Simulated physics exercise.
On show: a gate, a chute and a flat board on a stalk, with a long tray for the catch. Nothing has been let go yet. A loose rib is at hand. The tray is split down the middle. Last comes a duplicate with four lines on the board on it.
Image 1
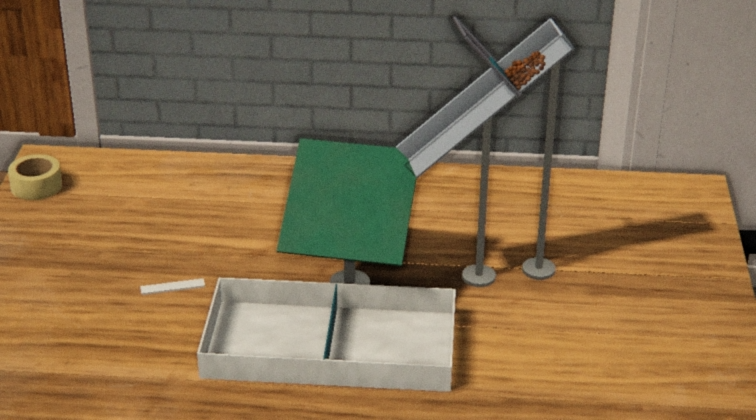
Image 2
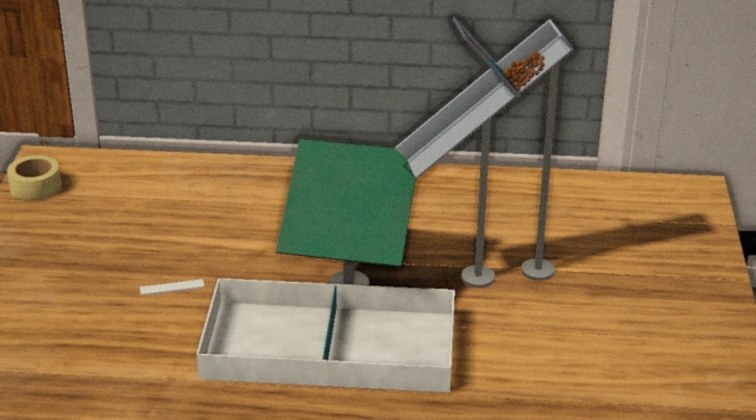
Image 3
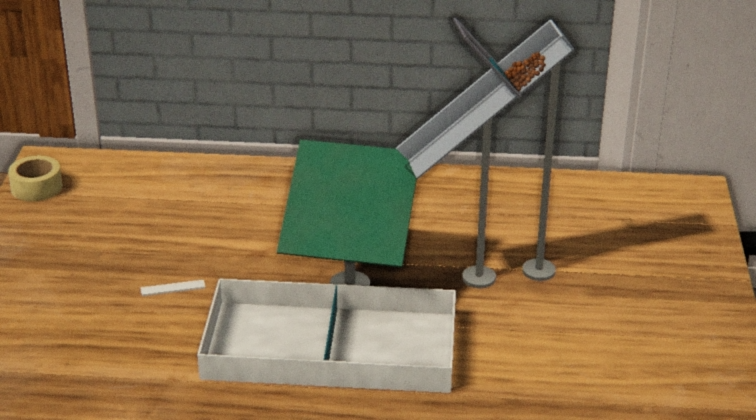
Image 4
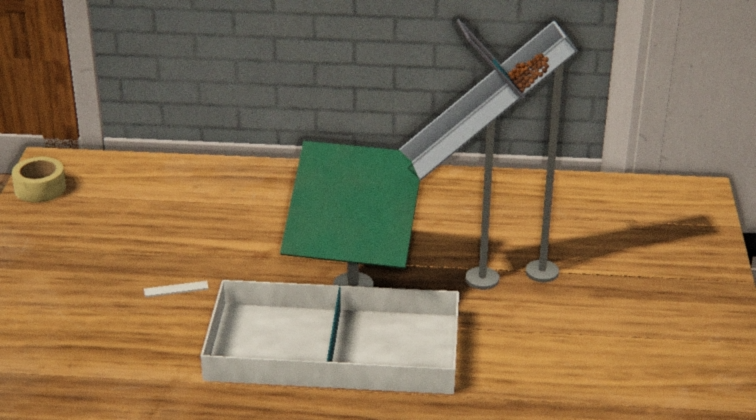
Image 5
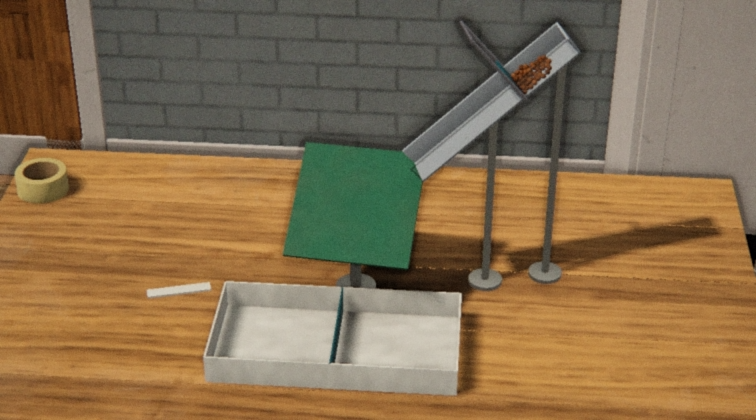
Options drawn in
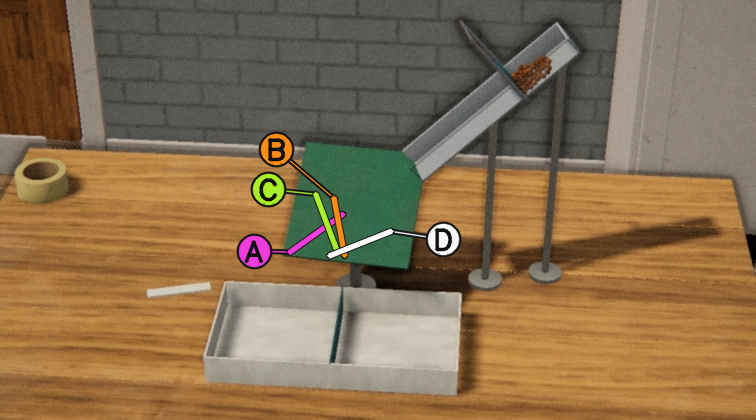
We see a green board on a stalk behind a divided pale tray on a wooden table, with small orange-brown balls resting behind a gate in a sloping grey chute; nothing moves apart from a slight shift of the view.
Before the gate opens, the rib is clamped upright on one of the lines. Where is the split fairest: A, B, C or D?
C beats the others.
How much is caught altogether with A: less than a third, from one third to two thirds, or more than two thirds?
Line A gives more than two thirds.
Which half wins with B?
The right half.
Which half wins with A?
The left half.
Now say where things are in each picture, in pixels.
The first picture shows load behind the gate (519, 71), cereal balls; lip of the chute (413, 168), sloping fairly steeply.
The second picture shows middle of the board (349, 201), tilted fairly steeply; middle of its low edge (338, 259); of its high edge (359, 145).
The third picture shows front corners of the tray (198, 355) and (451, 368); front end of its middle wall (324, 361); gate still shut (497, 69).
The fourth picture shows middle of the load (522, 74); lip (416, 171).
The fifth picture shows middle of the load (525, 75); lip (419, 172).
On the marked copy, line A from (342, 214) to (290, 252); line B from (333, 198) to (344, 255); line C from (315, 194) to (336, 248); line D from (391, 231) to (329, 255).
With A, of what is caught, almost all in the left half, about a tenth in the right.
With B, of what is caught, about a tenth in the left half, almost all in the right.
With C, of what is caught, roughly half in the left half, roughly half in the right.
With D, of what is caught, every piece in the left half, not one piece in the right.
